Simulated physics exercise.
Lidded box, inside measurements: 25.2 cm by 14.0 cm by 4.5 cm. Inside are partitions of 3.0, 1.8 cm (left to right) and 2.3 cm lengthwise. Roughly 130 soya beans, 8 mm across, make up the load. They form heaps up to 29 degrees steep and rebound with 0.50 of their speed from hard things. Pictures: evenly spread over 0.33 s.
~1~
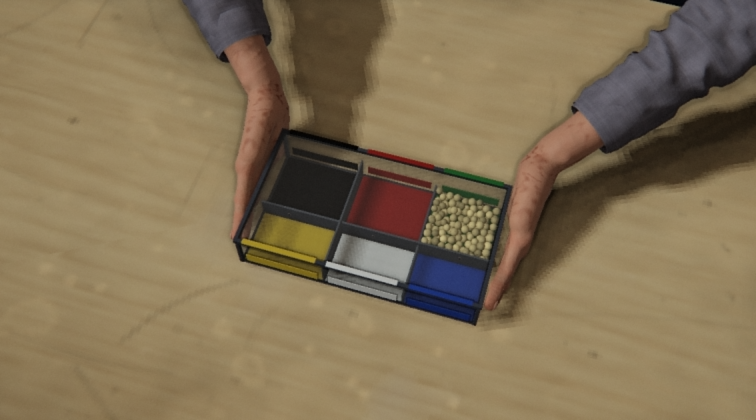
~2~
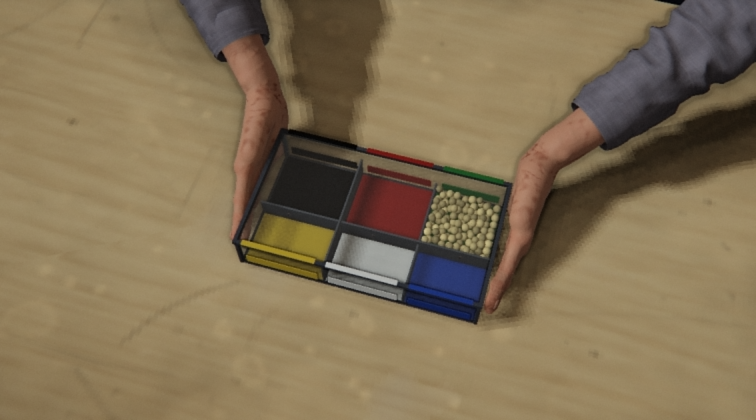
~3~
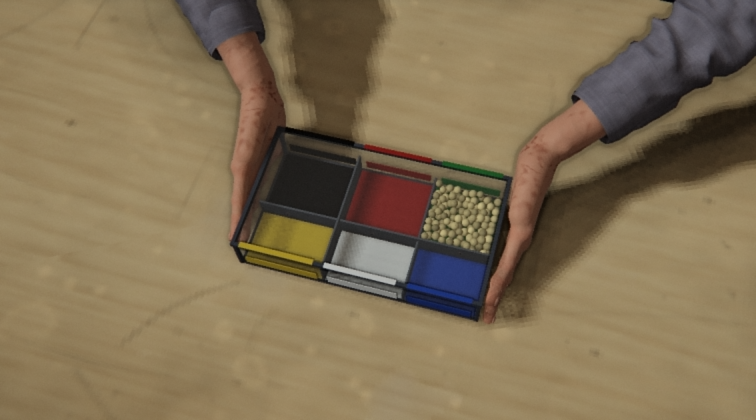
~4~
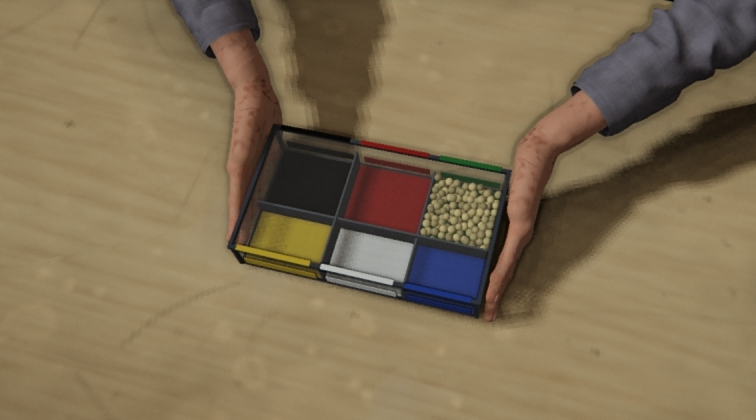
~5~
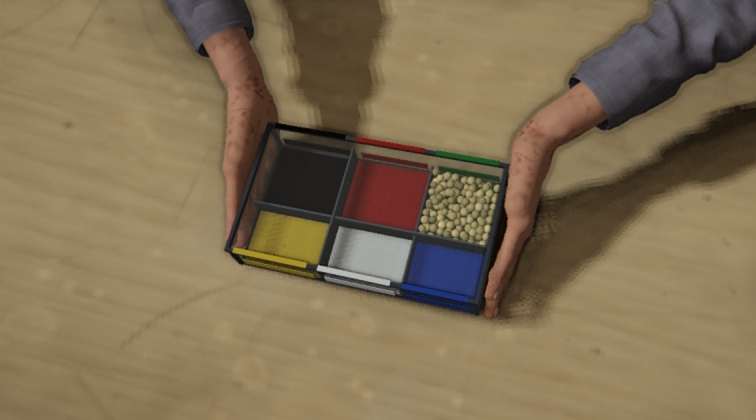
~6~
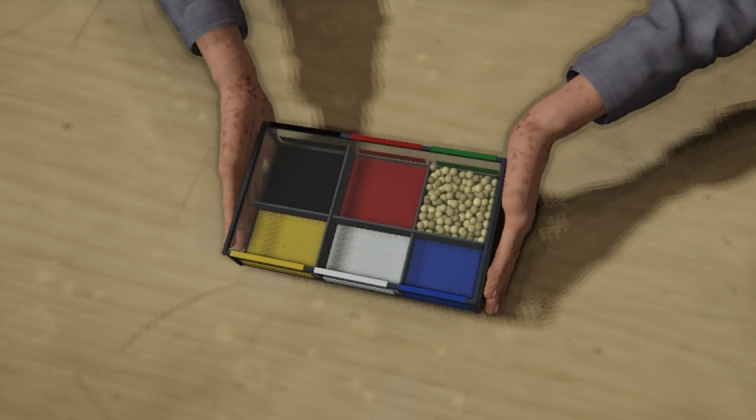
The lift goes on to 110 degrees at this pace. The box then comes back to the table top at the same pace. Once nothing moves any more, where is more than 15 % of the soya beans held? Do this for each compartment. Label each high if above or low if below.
Red compartment: Low; blue compartment: Low; green compartment: Low; yellow compartment: High; white compartment: High; black compartment: Low.
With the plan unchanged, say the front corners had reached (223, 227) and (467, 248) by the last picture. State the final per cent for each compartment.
Red 55, blue 0, green 0, yellow 0, white 0, black 45.
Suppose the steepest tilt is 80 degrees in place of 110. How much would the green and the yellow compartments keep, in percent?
Green 40 %, yellow 10 %.
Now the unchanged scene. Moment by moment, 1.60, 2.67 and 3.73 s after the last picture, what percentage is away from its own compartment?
I'd put the three at close to 90, 100 and 100.
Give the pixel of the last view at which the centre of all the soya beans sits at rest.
When it all comes to rest, the middle is near (335, 271).
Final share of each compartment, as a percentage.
Per cent by compartment - red 0, blue 0, green 0, yellow 45, white 55, black 0.
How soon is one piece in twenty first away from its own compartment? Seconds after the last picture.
Around 0.90 seconds.
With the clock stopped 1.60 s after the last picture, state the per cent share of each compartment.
Red 5, blue 10, green 10, yellow 20, white 55, black 0.
Then, 1.60 s after the last picture, tilt 110 degrees; red 5 %, blue 10 %, green 10 %, yellow 20 %, white 55 %.
Then, 2.67 s after the last picture, tilt 50 degrees; yellow 45 %, white 55 %.
Then, 3.73 s after the last picture, tilt 0 degrees; yellow 45 %, white 55 %.
In the end, red 0 %, blue 0 %, green 0 %, yellow 45 %, white 55 %, black 0 %.
